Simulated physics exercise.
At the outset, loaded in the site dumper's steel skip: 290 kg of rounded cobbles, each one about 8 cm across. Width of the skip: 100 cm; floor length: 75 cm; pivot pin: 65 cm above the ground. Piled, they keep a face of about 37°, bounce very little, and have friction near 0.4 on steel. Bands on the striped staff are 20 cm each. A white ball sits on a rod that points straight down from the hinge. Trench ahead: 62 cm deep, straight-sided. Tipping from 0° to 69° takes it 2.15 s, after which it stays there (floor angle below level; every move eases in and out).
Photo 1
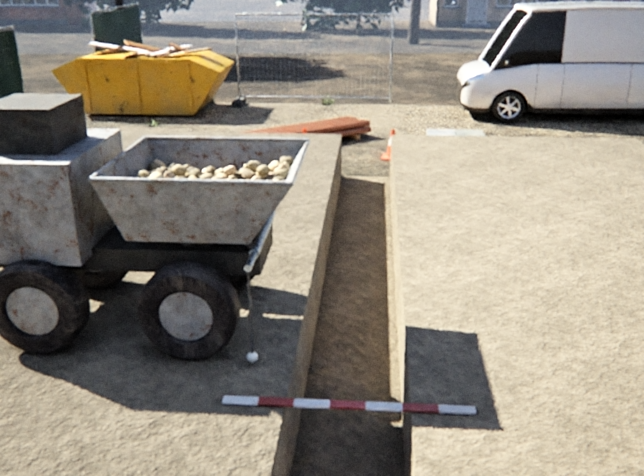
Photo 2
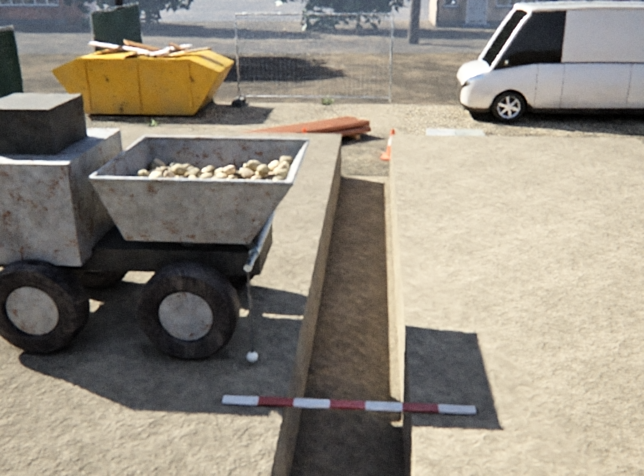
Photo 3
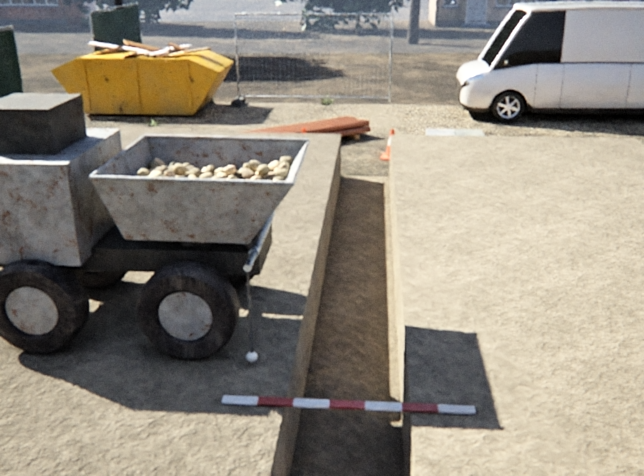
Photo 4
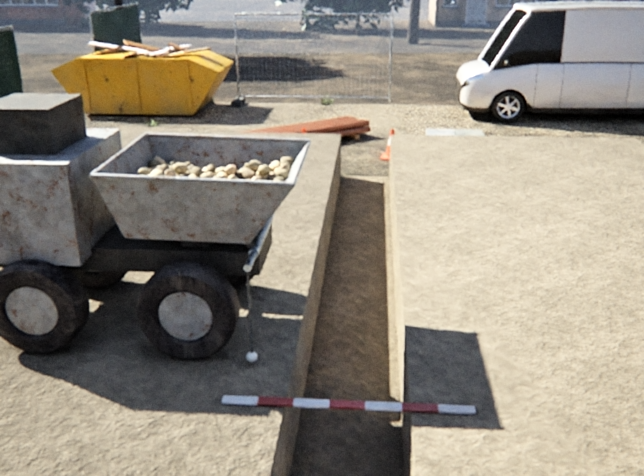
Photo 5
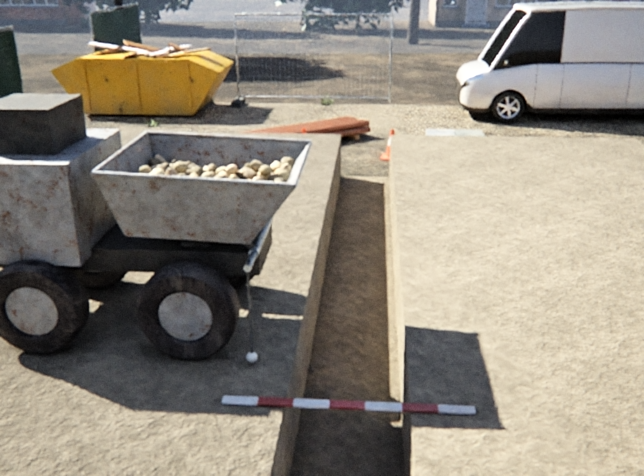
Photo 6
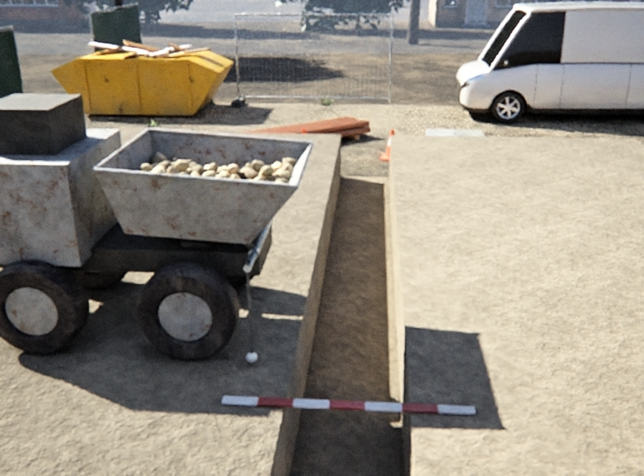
To begin with, a dumper's steel skip full of pale stones sits level beside a straight trench, with a striped staff lying across it. The skip then tilts very slightly, its left side rising, while the stones stay heaped inside and the dumper, white van and yellow container remain still.
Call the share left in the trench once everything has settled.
Roughly 80 per cent.
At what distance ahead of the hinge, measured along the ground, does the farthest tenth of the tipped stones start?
Roughly 120 cm.
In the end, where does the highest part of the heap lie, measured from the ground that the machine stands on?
It rests some 12 cm higher than the ground the machine stands on.
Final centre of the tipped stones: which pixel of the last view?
Roughly at (376, 390).
A little later the floor is at 58°; 100 % in the skip; the foremost stones are at (336, 215).
Then the floor is at 69°; 71 % in the skip, 26 % in the trench, 3 % past the trench; the foremost stones are at (425, 329).
Later still the floor is at 69°; 43 % in the skip, 41 % in the trench, 16 % past the trench; the foremost stones are at (470, 317).
In the end the floor is at 69°; 0 % in the skip, 80 % in the trench, 20 % past the trench; the foremost stones are at (540, 323).
